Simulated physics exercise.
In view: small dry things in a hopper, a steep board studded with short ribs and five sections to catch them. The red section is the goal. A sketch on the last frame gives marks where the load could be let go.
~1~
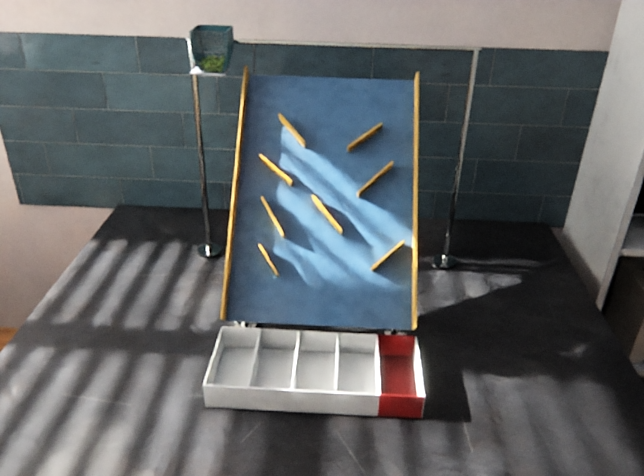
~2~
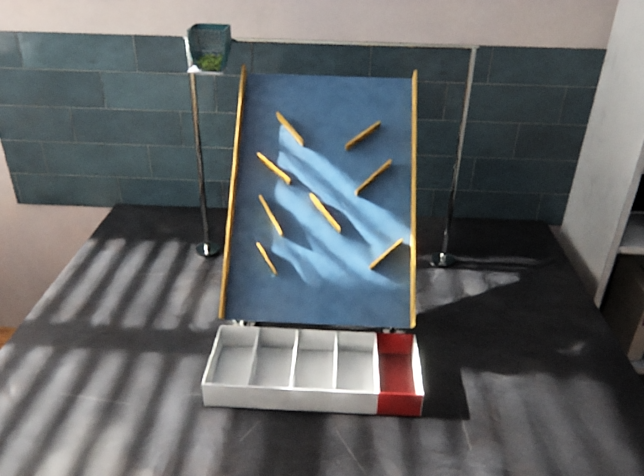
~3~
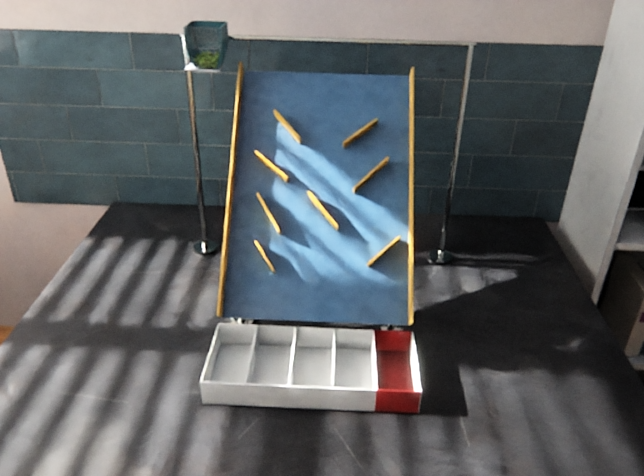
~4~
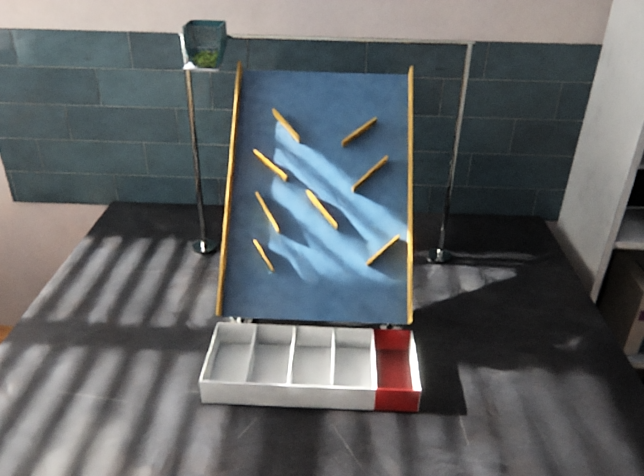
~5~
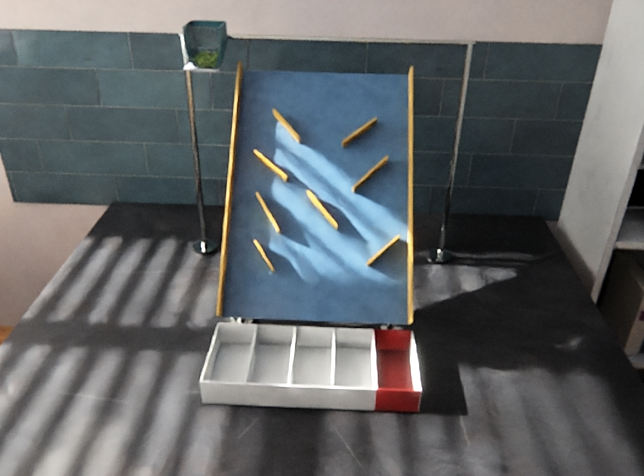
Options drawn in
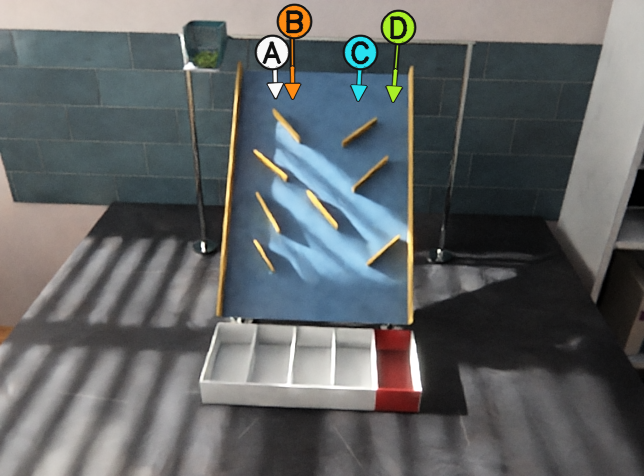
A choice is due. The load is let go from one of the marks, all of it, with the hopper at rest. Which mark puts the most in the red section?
D works best here.
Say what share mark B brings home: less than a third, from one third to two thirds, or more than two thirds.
Mark B gives less than a third.
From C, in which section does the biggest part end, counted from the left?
It is the fourth one.
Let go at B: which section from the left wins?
It is the fourth one.
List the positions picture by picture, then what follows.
Hopper at (214, 61), dried peas, door shut, in the first picture.
Ribs (277, 112) to (303, 141), (346, 145) to (380, 121), (258, 153) to (290, 180), in the second picture.
Ribs (354, 189) to (388, 157), (257, 193) to (279, 231), (308, 191) to (337, 226), in the third picture.
Ribs (254, 240) to (273, 270), (367, 263) to (399, 235), in the fourth picture.
Red section at (398, 399), number 5 of 5 from the left, in the fifth picture.
On the marked copy, mark A meets the board at (275, 92); mark B meets the board at (292, 93); mark C meets the board at (358, 95); mark D meets the board at (393, 96).
If A is chosen, a small part in the red section, most in other sections, a small part outside the box.
If B is chosen, a small part in the red section, most in other sections, a small part outside the box.
If C is chosen, a small part in the red section, most in other sections, a stray few outside the box.
If D is chosen, about a third in the red section, about half in other sections, a stray few held on the board, a small part outside the box.
